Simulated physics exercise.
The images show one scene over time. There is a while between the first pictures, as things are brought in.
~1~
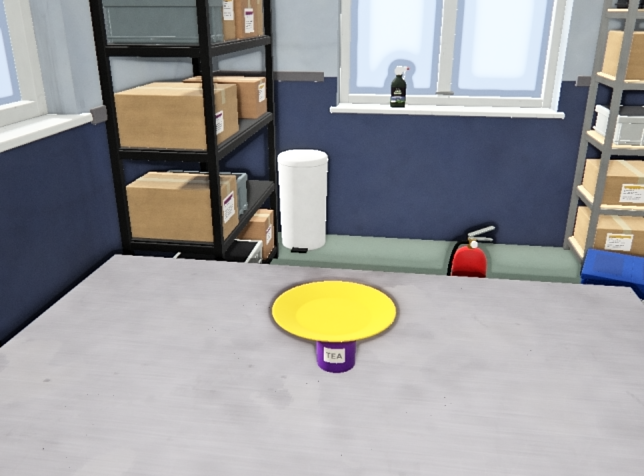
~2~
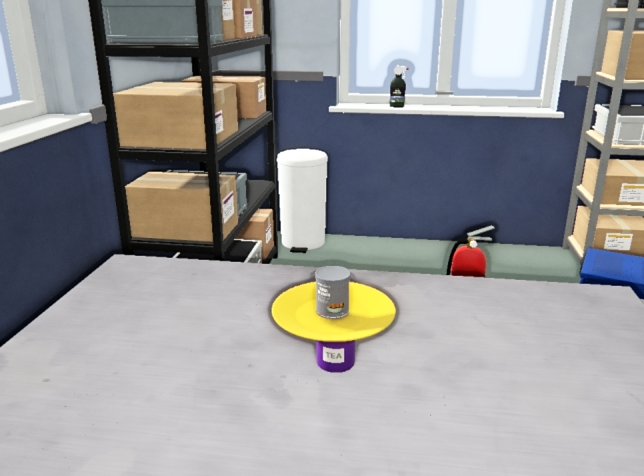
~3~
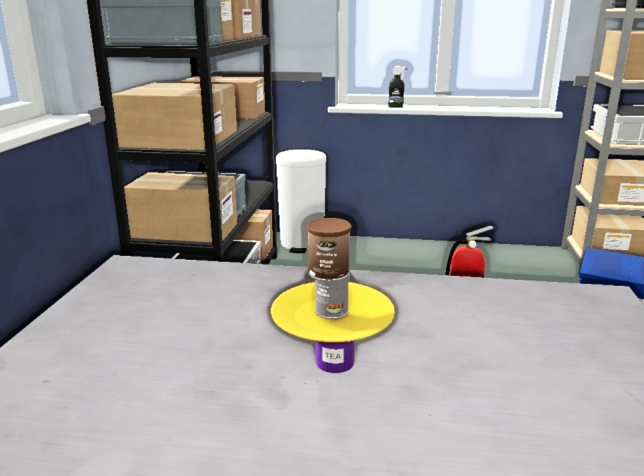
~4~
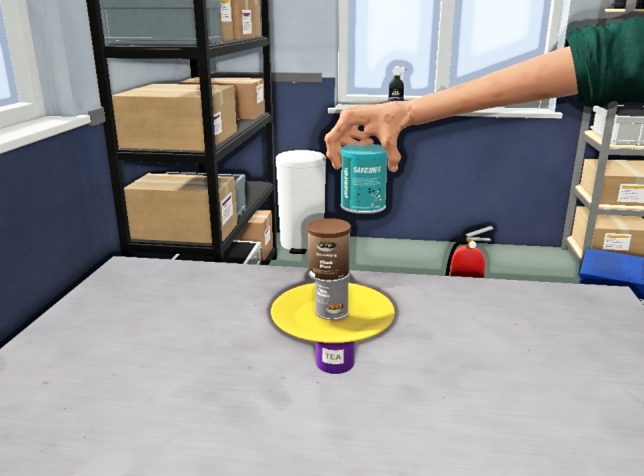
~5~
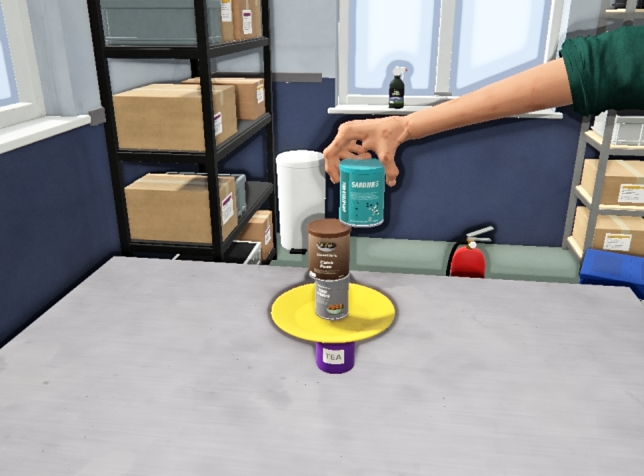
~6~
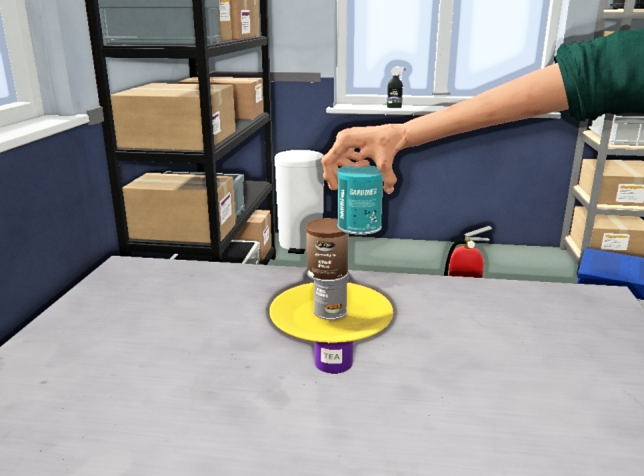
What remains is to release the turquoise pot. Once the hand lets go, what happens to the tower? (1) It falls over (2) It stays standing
1, it falls over.
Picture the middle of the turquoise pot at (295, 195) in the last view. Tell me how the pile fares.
Afterwards the pile tumbles over.
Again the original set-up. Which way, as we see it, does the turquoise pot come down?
It heads rightwards.
Then, 0.30 s after the last picture, turquoise pot now fallen.
Then, 0.50 s after the last picture, things are still on the move.
Then, 0.60 s after the last picture, as before.
At rest, fallen, turquoise pot; the other 4 in place. Seen from the same camera at the end, turquoise pot near (508, 369). The pile comes apart.
